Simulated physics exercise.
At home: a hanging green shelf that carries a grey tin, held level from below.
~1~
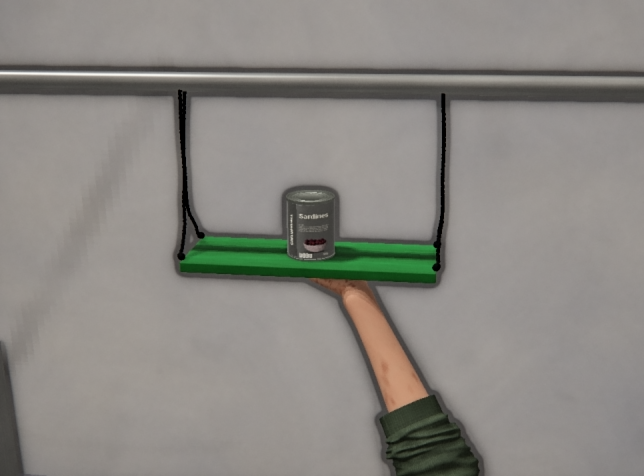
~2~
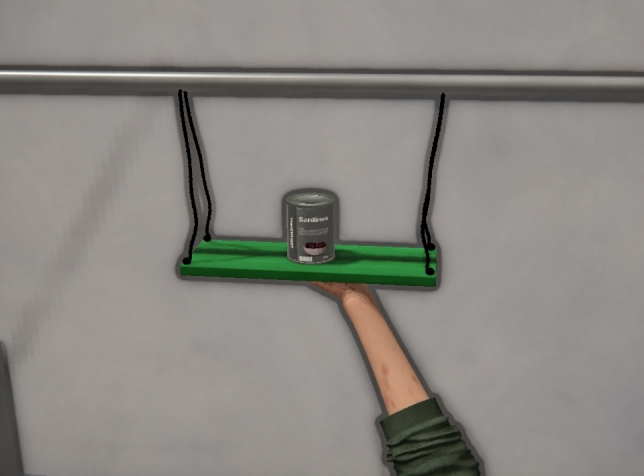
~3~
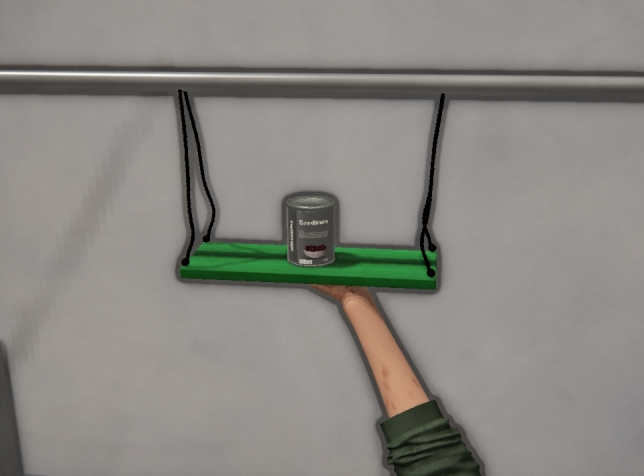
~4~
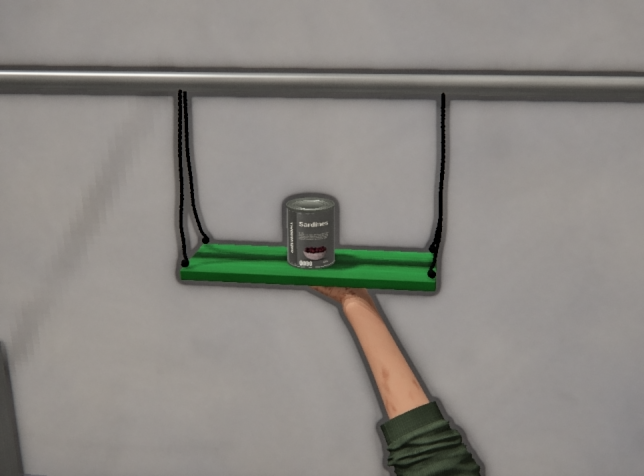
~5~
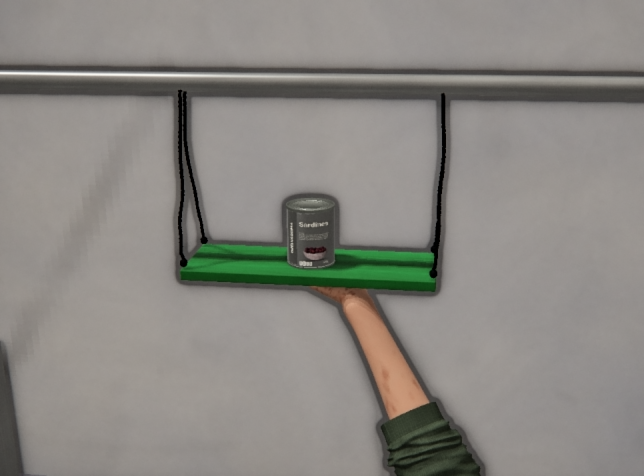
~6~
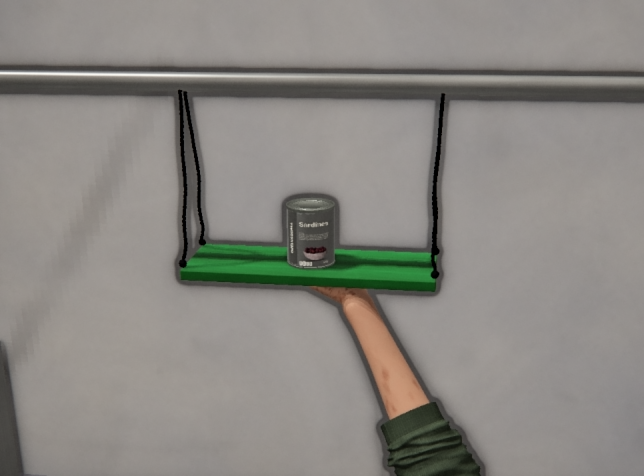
A hand in a green sleeve held up a green shelf with a grey tin on it, lowering it very slightly while the black strings on both sides bent, swayed and then straightened somewhat.
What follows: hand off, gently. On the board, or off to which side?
As it turns out, the grey tin keeps its place.
Then, 0.36 s on from there, board level; tin on the board near (311, 236).
In the end, board level; tin on the board near (311, 236). The grey tin stays on the board.
